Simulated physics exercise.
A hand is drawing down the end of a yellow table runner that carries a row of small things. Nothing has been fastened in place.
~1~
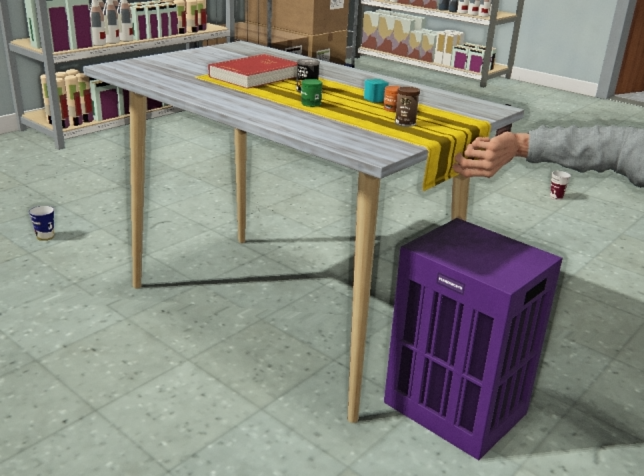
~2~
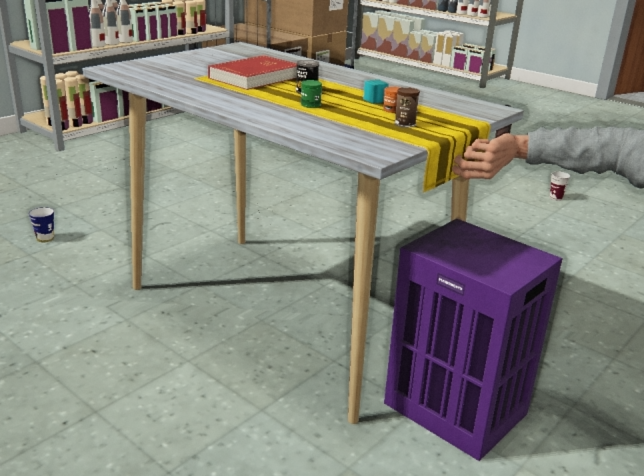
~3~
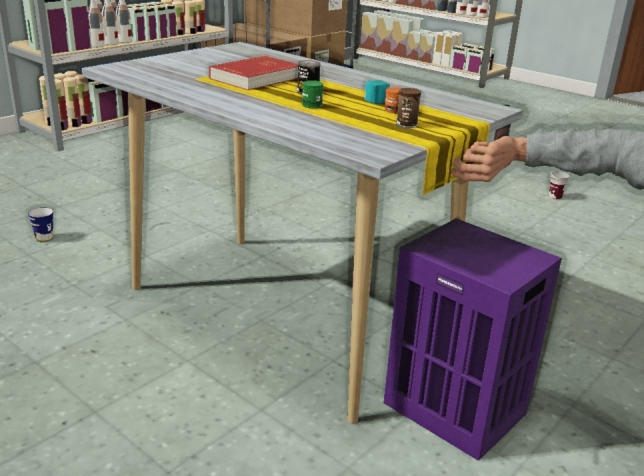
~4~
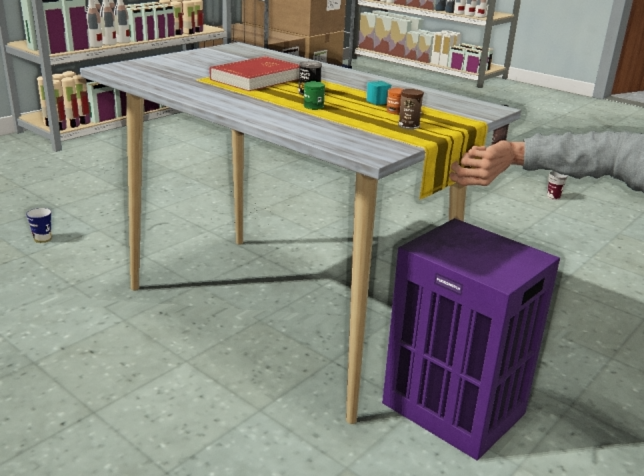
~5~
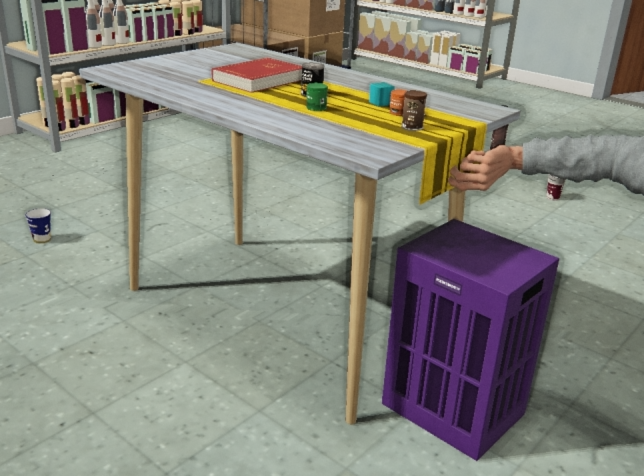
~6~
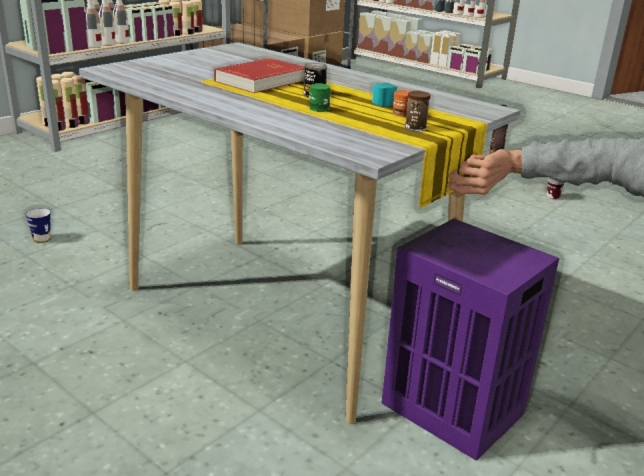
In a storeroom, a hand slowly drawing a yellow runner down over a table's edge, small pots and cans shifting slightly along with it.
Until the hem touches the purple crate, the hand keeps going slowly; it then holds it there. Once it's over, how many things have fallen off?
By then one has.
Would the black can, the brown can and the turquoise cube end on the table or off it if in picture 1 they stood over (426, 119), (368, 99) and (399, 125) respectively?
The black can is lost, the brown can stays aboard, the turquoise cube is lost.
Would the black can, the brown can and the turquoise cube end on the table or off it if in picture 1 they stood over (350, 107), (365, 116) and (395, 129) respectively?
Black can kept, brown can kept, turquoise cube dropped.
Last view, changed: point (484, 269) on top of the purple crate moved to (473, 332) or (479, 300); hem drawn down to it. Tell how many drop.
We'd see 3, then 2.
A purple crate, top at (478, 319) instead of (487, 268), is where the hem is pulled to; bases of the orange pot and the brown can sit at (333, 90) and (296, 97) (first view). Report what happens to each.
Orange pot: Safe; brown can: Safe.
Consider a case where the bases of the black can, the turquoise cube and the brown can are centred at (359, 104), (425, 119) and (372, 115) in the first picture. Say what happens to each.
Result - black can retained; turquoise cube lost; brown can retained.
Soon after, hem on the crate; brown can gone.
At rest, hem on the crate; brown can gone. It carries off one.
